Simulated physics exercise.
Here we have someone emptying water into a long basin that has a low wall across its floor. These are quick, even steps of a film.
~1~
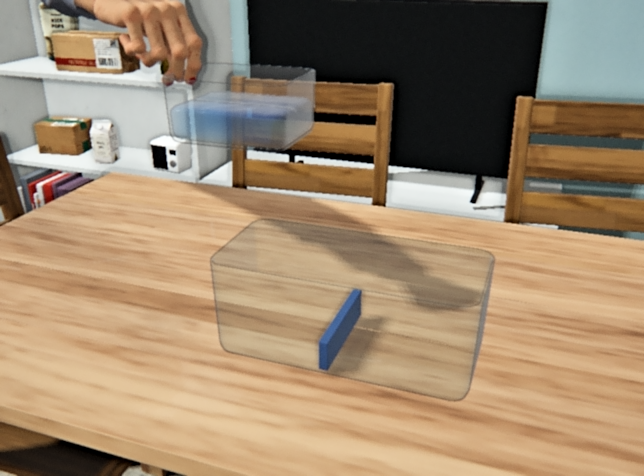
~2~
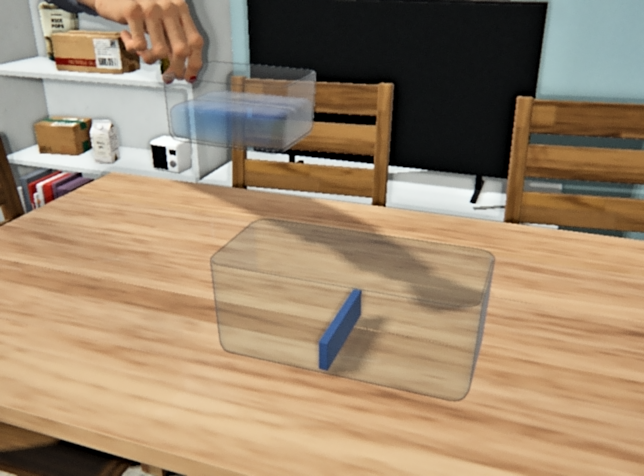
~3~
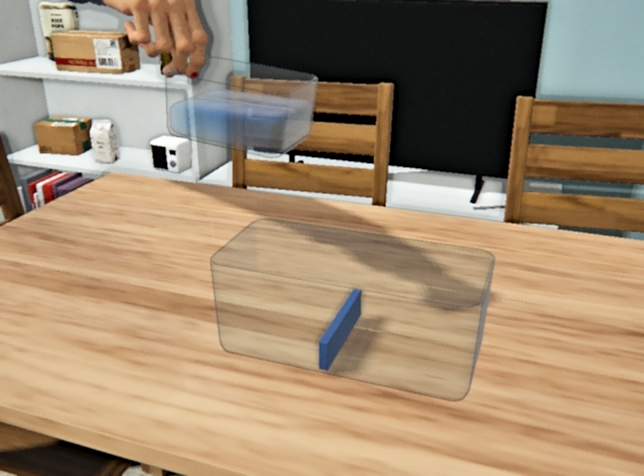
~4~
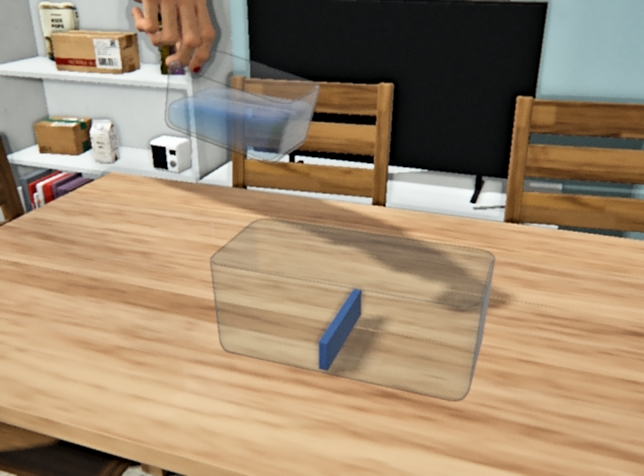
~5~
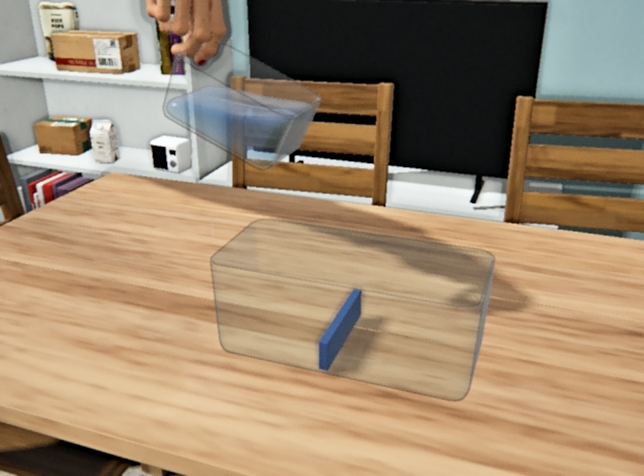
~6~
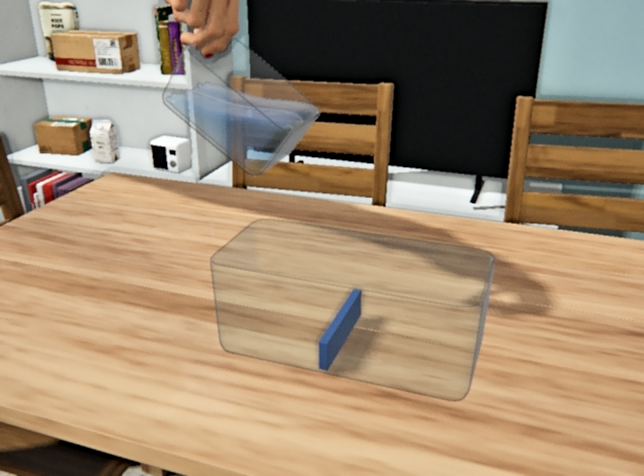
Clear container of blue liquid tilting steadily down to the right as a hand lifts its left side, above a clear walled basin.
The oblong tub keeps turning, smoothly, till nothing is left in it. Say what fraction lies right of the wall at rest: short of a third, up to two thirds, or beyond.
The share right of the wall is between a third and two thirds.
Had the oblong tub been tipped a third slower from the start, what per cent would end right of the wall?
About 55 per cent.
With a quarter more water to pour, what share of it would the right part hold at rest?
Close to 60 per cent.
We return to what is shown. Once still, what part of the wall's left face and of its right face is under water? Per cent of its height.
The left part 30 per cent, the right part 30.
A moment on, the tilt is 86° and 31 per cent is still to pour, 2 is left of the wall and 21 right of it.
Next, the tilt is 96° and 13 per cent is still to pour, 22 is left of the wall and 55 right of it.
Then the tilt is 96° and 3 per cent is still to pour, 38 is left of the wall and 54 right of it.
Later the tilt is 96° and 1 per cent is still to pour, 43 is left of the wall and 55 right of it.
In the end 44 per cent lies left of the wall, 55 right of it and 1 outside.
